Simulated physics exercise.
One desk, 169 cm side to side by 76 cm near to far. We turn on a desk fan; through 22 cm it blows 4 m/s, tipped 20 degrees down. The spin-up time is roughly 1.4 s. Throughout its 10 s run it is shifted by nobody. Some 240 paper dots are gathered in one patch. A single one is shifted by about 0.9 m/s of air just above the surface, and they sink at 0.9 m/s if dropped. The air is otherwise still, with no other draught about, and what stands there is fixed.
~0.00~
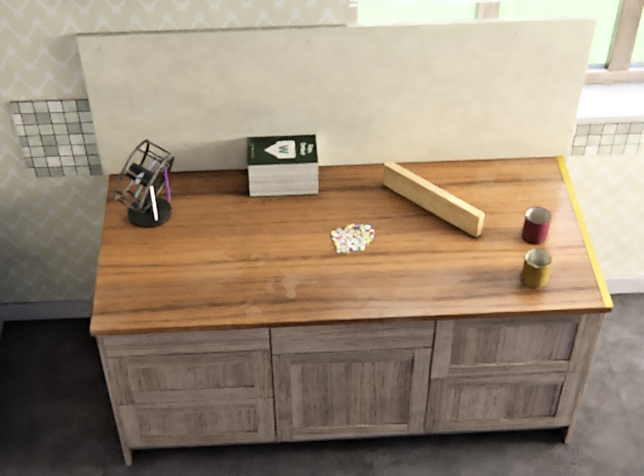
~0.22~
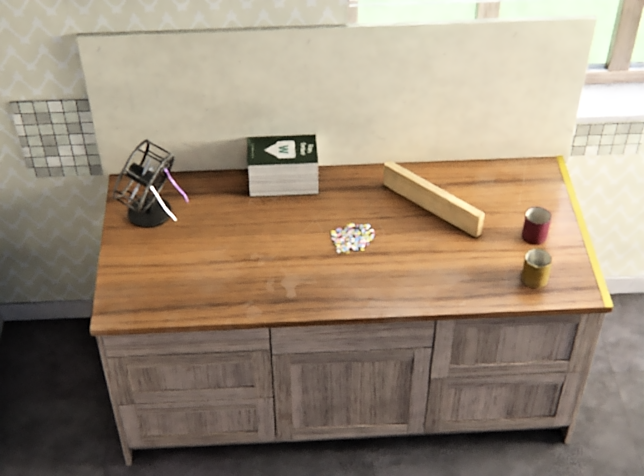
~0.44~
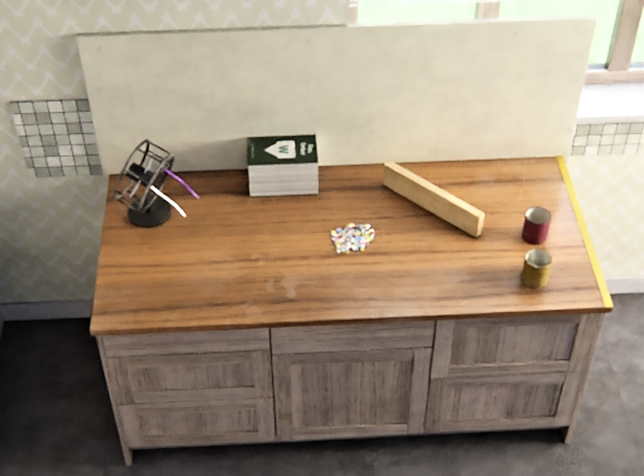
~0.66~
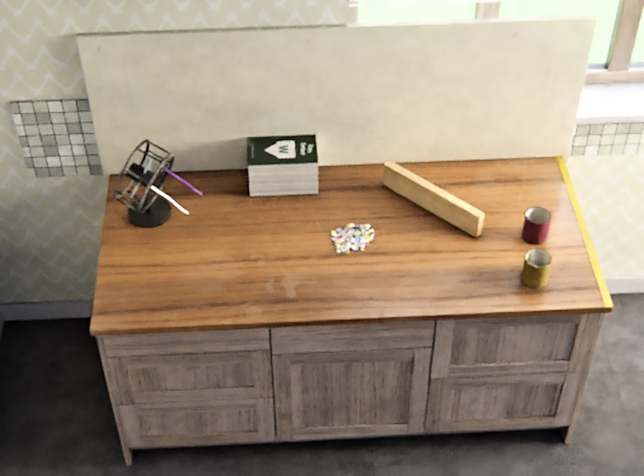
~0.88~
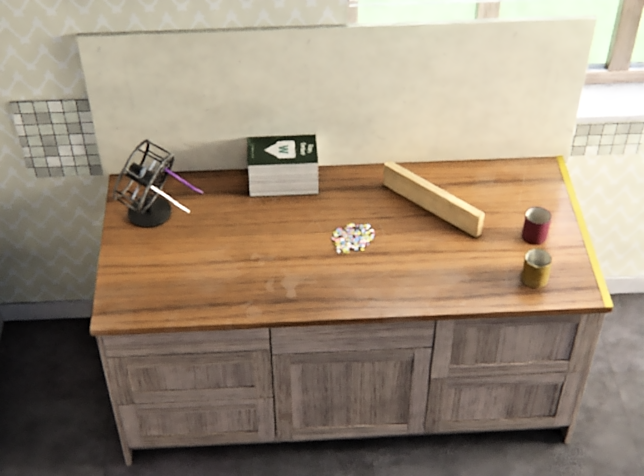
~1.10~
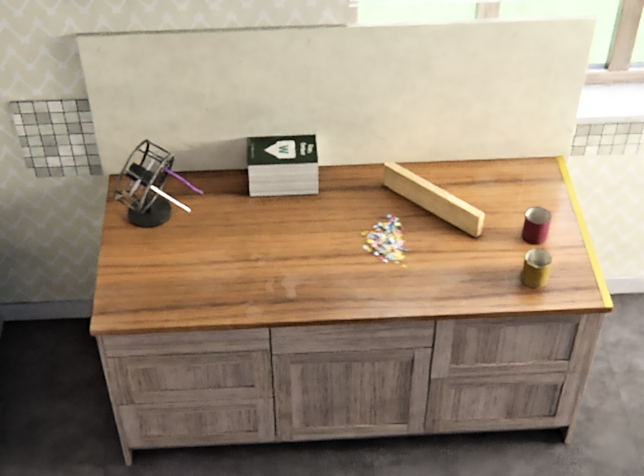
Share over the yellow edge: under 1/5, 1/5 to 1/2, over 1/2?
Over 1/2.
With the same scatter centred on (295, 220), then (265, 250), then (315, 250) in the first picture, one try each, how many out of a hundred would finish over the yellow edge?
90, 2 and 20 in a hundred, respectively.
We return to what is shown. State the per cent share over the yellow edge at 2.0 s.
Roughly 80 per cent.
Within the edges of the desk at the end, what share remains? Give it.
I'd say close to 0 percent.
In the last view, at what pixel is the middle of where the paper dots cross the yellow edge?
Close to pixel (593, 247).
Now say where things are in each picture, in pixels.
In the first picture, the middle of the paper dots is near (354, 239), none has stirred yet and the mouth of the desk fan is at (144, 177).
In the second picture, the middle of the paper dots is near (354, 239), none has stirred yet and the yellow edge is centred on (586, 226).
In the third picture, the middle of the paper dots is near (354, 239), none has stirred yet, the top of a board is at (433, 188) and the top of a book is at (282, 150).
In the fourth picture, the middle of the paper dots is near (354, 239) and none has stirred yet.
In the fifth picture, the middle of the paper dots is near (354, 239) and none has stirred yet.
In the sixth picture, the middle of the paper dots is near (389, 240), the farthest in sight from the desk fan is at (404, 266) and all have left their places.
After 2.0 s, 78 % are over the yellow edge; 70 % have settled or left.
After 3.2 s, 82 % are over the yellow edge; 95 % have settled or left.
After 5.5 s, 85 % are over the yellow edge; 98 % have settled or left.
After 10.0 s, at the end, 86 % are over the yellow edge.
